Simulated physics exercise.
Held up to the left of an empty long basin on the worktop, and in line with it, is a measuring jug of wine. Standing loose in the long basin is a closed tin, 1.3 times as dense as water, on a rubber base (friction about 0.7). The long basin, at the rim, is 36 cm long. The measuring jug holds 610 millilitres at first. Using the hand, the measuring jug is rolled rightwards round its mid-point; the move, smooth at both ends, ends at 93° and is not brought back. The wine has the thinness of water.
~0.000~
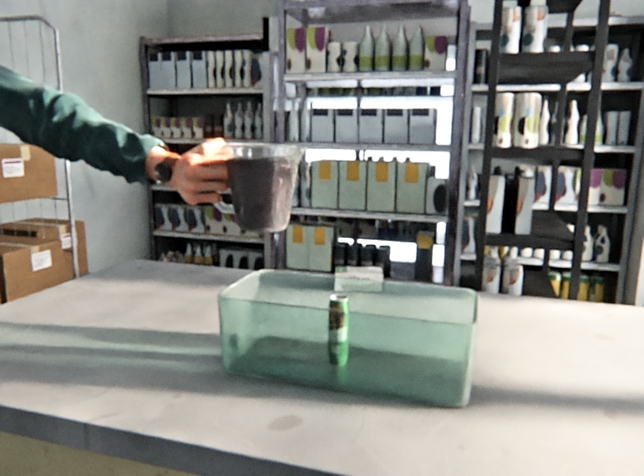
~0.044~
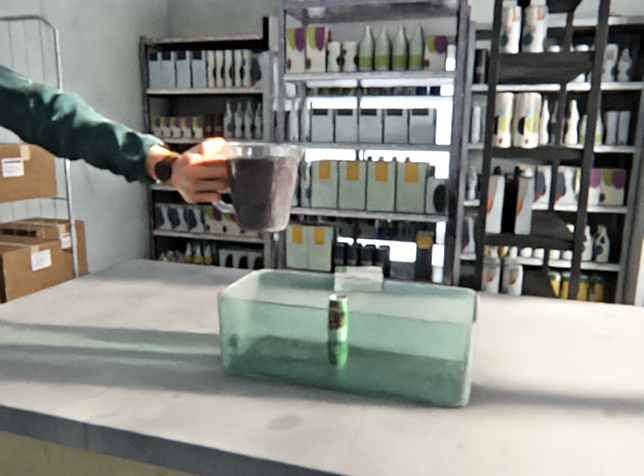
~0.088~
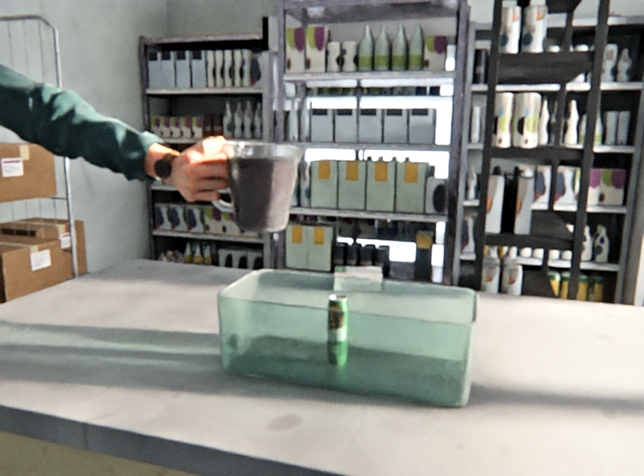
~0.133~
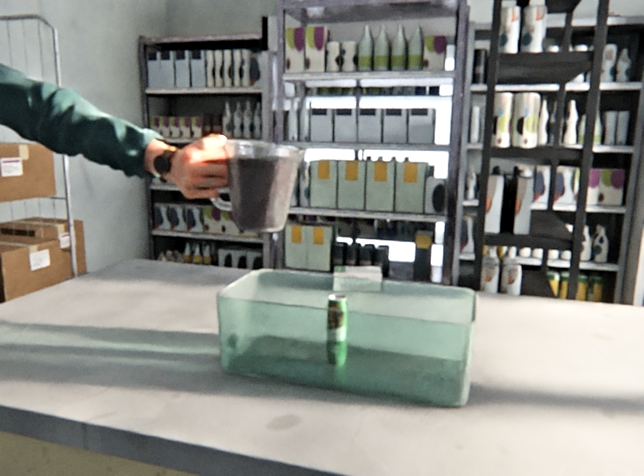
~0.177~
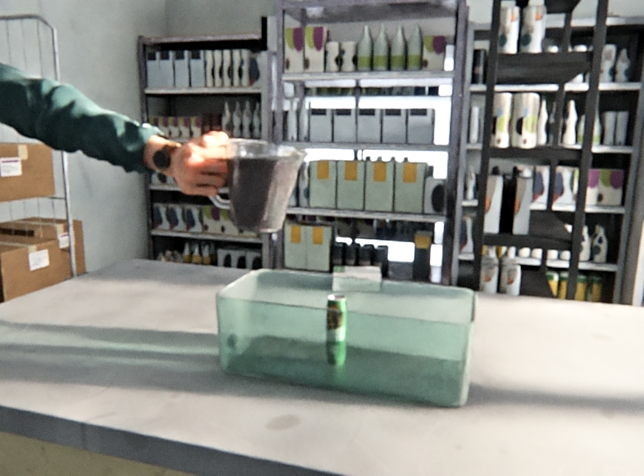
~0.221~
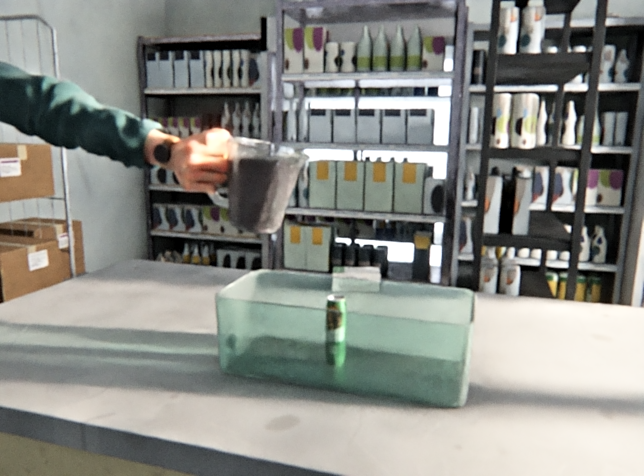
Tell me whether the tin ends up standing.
It does.
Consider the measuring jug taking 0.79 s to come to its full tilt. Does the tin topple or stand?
Well, the tin simply holds firm.
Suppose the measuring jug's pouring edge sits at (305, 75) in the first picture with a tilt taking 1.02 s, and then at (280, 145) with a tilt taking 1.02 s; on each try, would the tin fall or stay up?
The tin stays vertical the first time and overturns the second time.
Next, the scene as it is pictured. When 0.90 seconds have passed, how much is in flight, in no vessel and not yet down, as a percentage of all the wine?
Roughly 20 %.
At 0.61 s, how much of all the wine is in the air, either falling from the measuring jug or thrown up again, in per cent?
16 per cent.
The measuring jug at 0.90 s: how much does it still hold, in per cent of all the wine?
What remains is about 34 percent of it all.
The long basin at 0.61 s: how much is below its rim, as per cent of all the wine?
The basin holds roughly 3 in a hundred parts at that moment.
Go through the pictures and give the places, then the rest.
In the first frame, it leans 0°; its right rim is at (306, 148); the wine meets the walls at (233, 157) and (297, 159); the long basin's rim runs from (239, 283) to (477, 308); the tin's top is at (339, 301).
In the second frame, it leans 0°; its right rim is at (306, 148); the wine meets the walls at (233, 157) and (297, 159).
In the third frame, it leans 2°; its right rim is at (307, 149); the wine meets the walls at (233, 156) and (297, 160).
In the fourth frame, it leans 4°; its right rim is at (307, 150); the wine meets the walls at (234, 156) and (297, 160).
In the fifth frame, it leans 7°; its right rim is at (308, 153); the wine meets the walls at (234, 157) and (299, 161).
In the sixth frame, it leans 10°; its right rim is at (310, 157); the wine meets the walls at (235, 157) and (301, 161).
Then, 0.61 s in, the tilt is 61° and 80 per cent is still to pour; the tin stands where it began.
Then, 0.90 s in, the tilt is 90° and 33 per cent is still to pour; the tin stands where it began.
Then, 1.20 s in, the tilt is 93° and 5 per cent is still to pour; the tin stands where it began.
Then, 1.52 s in, the tilt is 93° and 0 per cent is still to pour; the tin stands where it began.
Finally, the tin stands where it began.
